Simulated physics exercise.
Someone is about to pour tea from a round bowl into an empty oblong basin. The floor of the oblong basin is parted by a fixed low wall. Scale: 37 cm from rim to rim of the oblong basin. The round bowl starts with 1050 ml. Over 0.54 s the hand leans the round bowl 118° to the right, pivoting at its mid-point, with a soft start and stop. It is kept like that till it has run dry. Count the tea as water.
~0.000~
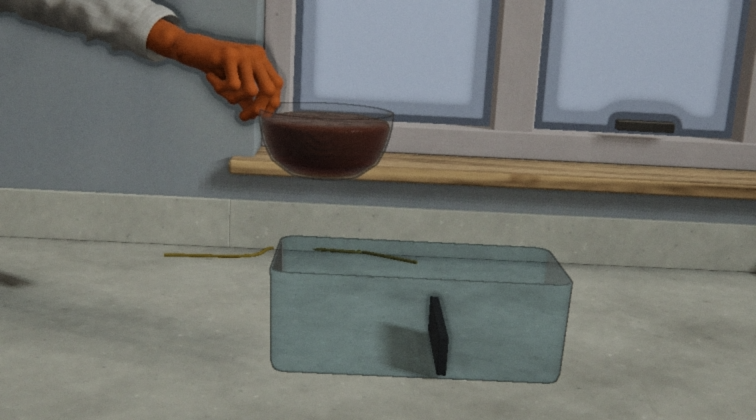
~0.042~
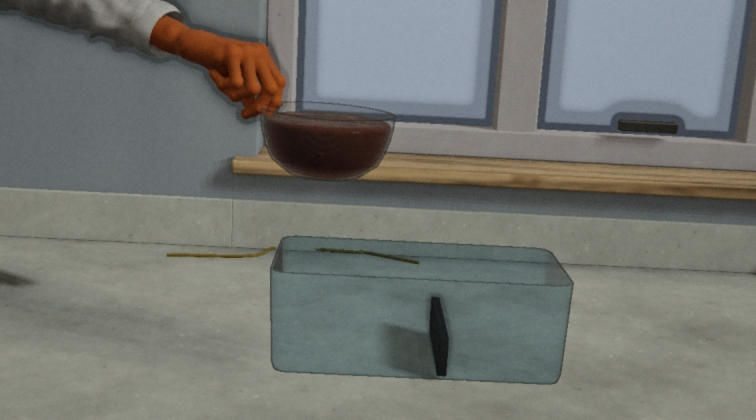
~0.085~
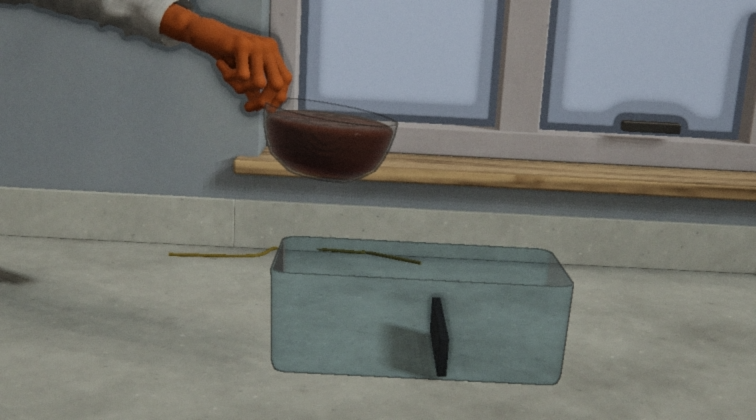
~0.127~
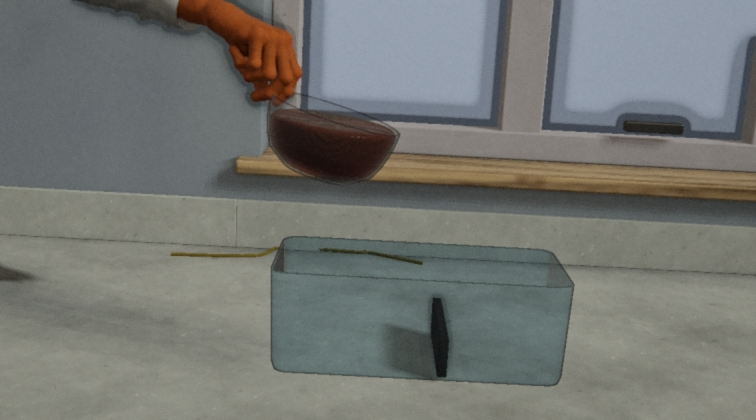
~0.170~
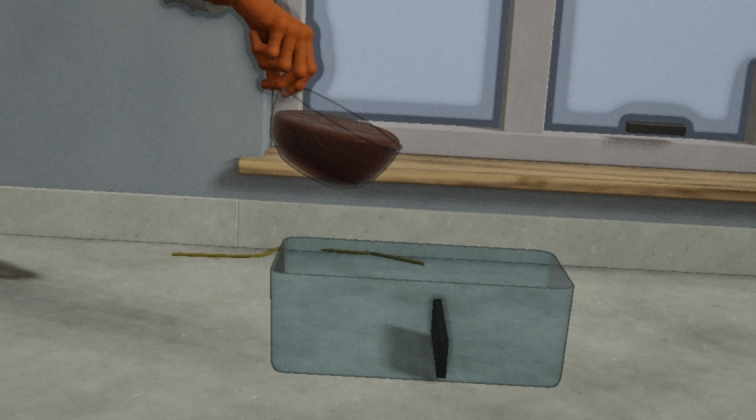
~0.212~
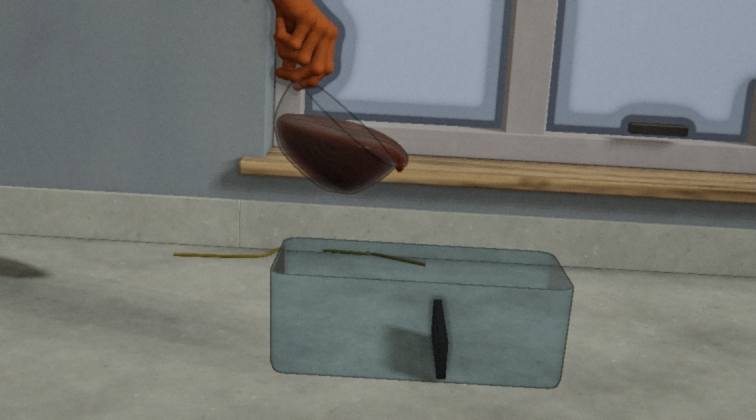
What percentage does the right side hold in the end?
The far part has some 24 per cent.
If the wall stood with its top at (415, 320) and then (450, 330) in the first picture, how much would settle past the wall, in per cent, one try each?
First 50, then 35 per cent.
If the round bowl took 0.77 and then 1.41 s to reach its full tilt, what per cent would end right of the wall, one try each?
In turn about 35 and 55 per cent.
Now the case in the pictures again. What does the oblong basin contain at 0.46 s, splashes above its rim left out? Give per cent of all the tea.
Some 60 per cent.
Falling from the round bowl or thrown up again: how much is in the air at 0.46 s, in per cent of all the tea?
Some 34 per cent.
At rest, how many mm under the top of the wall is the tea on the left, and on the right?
Some 30 mm on the left and 40 mm on the right.
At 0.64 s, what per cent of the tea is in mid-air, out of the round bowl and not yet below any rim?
Some 6 per cent.
After 0.46 s the tilt is 112° and 6 per cent is still to pour, 44 is left of the wall and 17 right of it.
After 0.64 s the tilt is 118° and 0 per cent is still to pour, 73 is left of the wall and 21 right of it.
After 0.83 s the tilt is 118° and 0 per cent is still to pour, 67 is left of the wall and 23 right of it.
After 1.04 s the tilt is 118° and 0 per cent is still to pour, 68 is left of the wall and 24 right of it.
In the end 68 per cent lies left of the wall, 24 right of it and 7 outside.
